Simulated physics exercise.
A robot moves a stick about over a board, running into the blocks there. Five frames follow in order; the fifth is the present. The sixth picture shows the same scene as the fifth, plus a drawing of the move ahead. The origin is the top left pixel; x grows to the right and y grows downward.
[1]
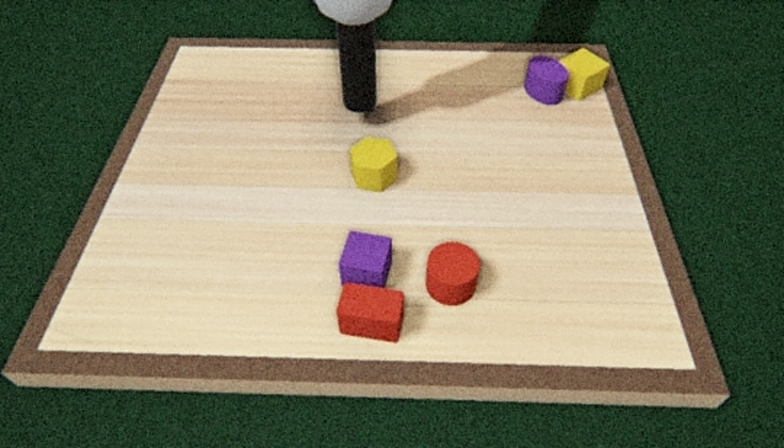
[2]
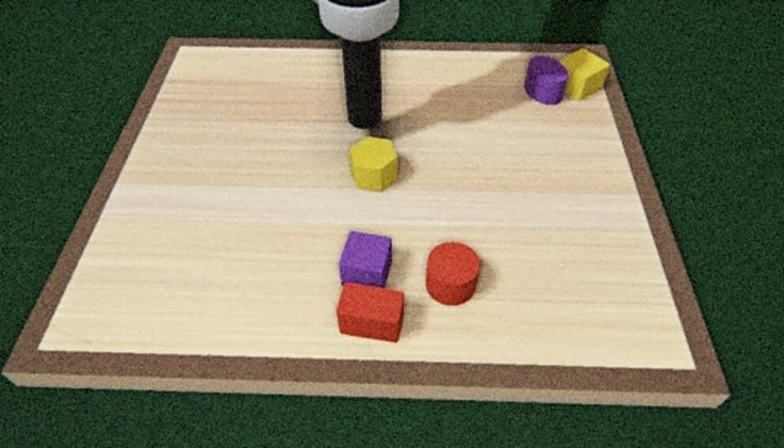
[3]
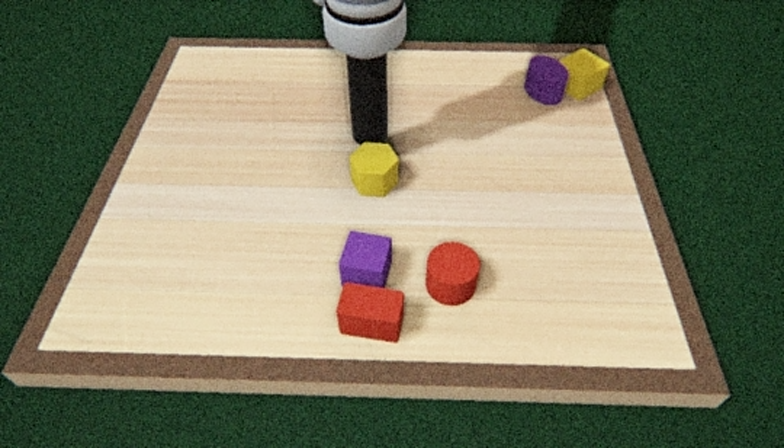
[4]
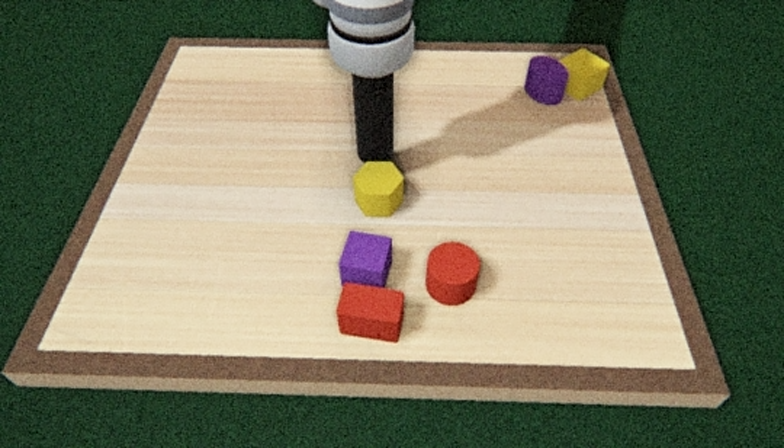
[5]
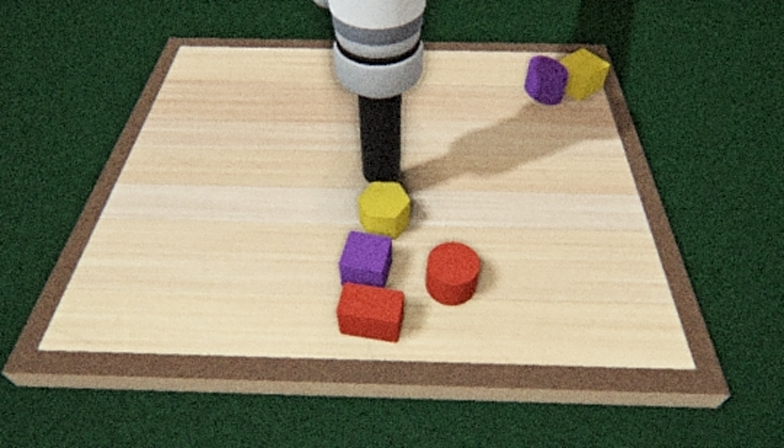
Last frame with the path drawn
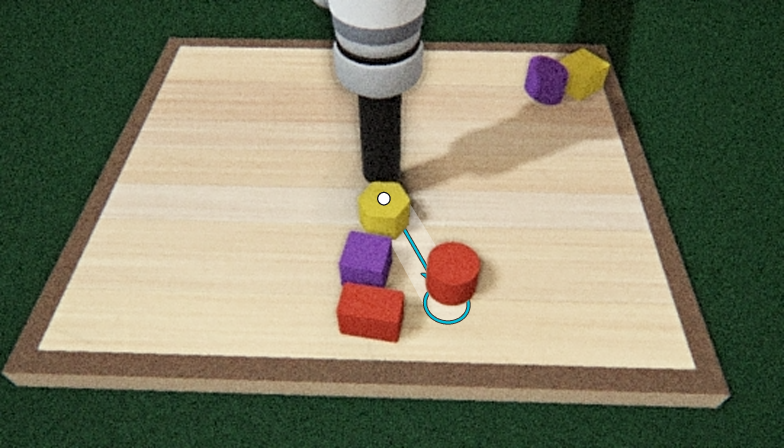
The video shows a robot arm lowering a black stick down a wooden board until it meets a yellow hexagonal block and pushes it a short way toward the viewer, while the purple and red blocks nearby stay still.
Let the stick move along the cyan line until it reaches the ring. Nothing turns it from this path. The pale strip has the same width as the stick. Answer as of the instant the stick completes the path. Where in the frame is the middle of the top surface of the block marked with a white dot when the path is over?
Pixel (407, 302).
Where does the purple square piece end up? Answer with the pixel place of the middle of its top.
I'd expect the centre of its top face to be at (349, 287).
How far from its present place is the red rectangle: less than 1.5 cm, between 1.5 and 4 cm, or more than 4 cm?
It moves a fair bit, 1.5 to 4 cm.
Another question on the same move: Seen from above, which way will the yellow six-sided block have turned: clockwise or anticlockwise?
From above, the yellow six-sided block will be seen to turn clockwise.
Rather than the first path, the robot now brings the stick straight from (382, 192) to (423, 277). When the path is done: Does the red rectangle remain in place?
No.
Path on the board, straight from (382, 192) to (447, 303); the dot is on the yellow six-sided block.
The first path, step by step. One third of the way, stick (402, 208); purple square piece (361, 266), turned 15° clockwise; red rectangle (369, 308); yellow six-sided block (395, 237), turned 20° clockwise.
Two thirds of the way, stick (425, 246); purple square piece (350, 284), turned 50° clockwise; red rectangle (362, 322), turned 30° anticlockwise; yellow six-sided block (401, 275), turned 60° clockwise; red circle (460, 268).
At the end, stick (449, 287); purple square piece (349, 287), turned 60° clockwise; red rectangle (352, 331), turned 30° anticlockwise; yellow six-sided block (407, 302), turned 110° clockwise; red circle (497, 302).
